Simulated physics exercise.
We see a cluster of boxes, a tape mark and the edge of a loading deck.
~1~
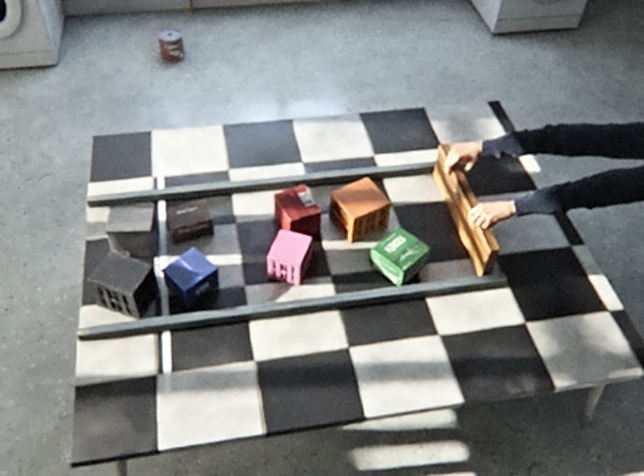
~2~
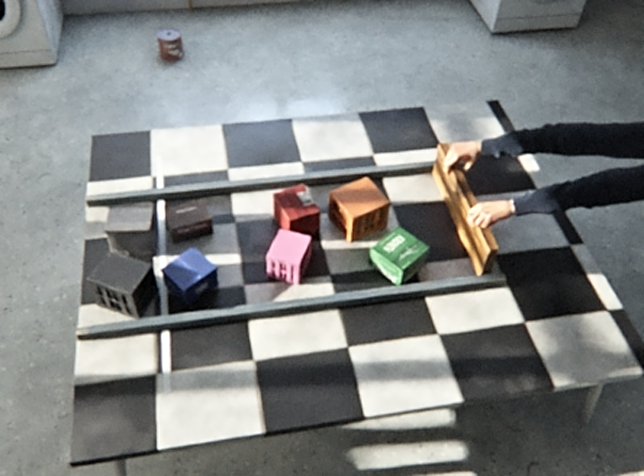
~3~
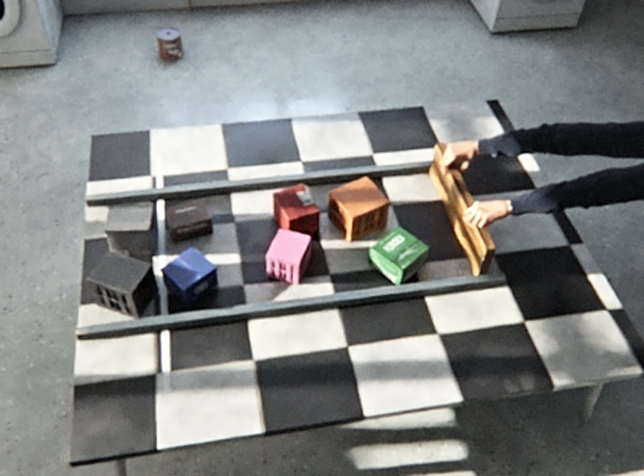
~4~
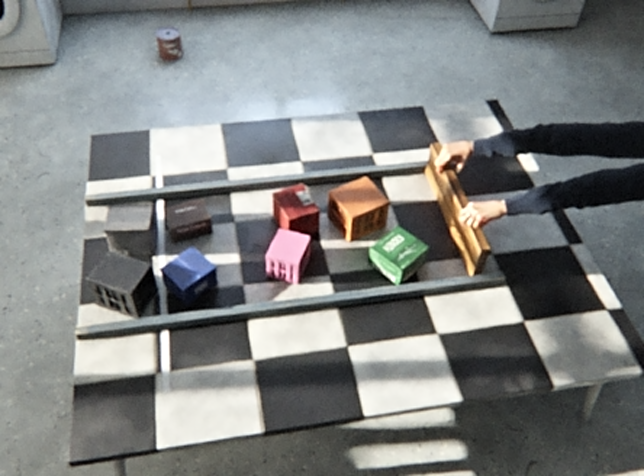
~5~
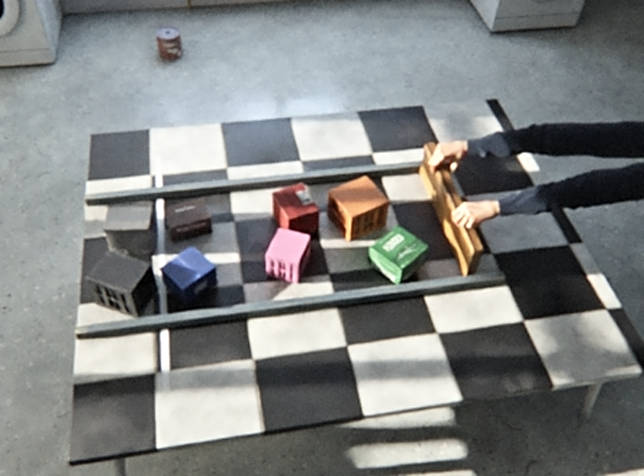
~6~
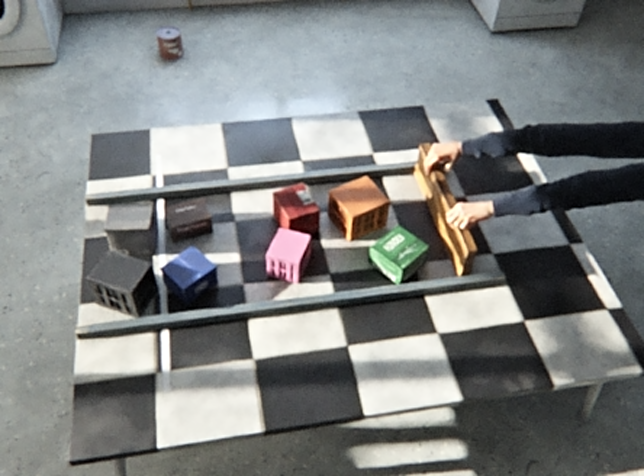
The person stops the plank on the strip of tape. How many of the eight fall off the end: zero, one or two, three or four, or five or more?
Outcome: The number that fall off is three or four.
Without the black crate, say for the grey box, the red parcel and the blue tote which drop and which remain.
The grey box drops off; the red parcel survives; the blue tote comes down.
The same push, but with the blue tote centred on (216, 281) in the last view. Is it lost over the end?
From there it drops off.
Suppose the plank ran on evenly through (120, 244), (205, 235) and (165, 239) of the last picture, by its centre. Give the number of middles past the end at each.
The counts: 6, 2 and 4.
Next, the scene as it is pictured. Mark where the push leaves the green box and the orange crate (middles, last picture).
The green box at (139, 276), the orange crate at (136, 227).
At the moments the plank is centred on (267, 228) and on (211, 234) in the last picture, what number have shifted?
At the one place 8, at the other 8.
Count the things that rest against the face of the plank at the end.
The number is 2.
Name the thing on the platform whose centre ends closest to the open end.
It is the red parcel.
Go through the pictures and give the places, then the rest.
The first frame shows black crate (125, 286); grey box (134, 231); blue tote (191, 277); plank (464, 208); tape (163, 257).
The second frame shows grey box (133, 231); plank (463, 207).
The third frame shows blue tote (190, 276); brown box (189, 221).
The fourth frame shows black crate (124, 285); pink crate (289, 257).
The fifth frame shows grey box (132, 230); orange crate (358, 208).
The sixth frame shows black crate (124, 284); grey box (132, 230); blue tote (190, 276); plank (443, 208); tape (162, 255).
Soon after, none off yet; black crate at rest near (124, 284); grey box at rest near (132, 230); blue tote at rest near (190, 276).
Then, none off yet; black crate moved about its own width near (70, 293); grey box tipped a little near (65, 245); blue tote moved well along near (119, 272).
At rest, the number that fall off is three or four; fallen, brown box, blue tote, grey box and black crate.
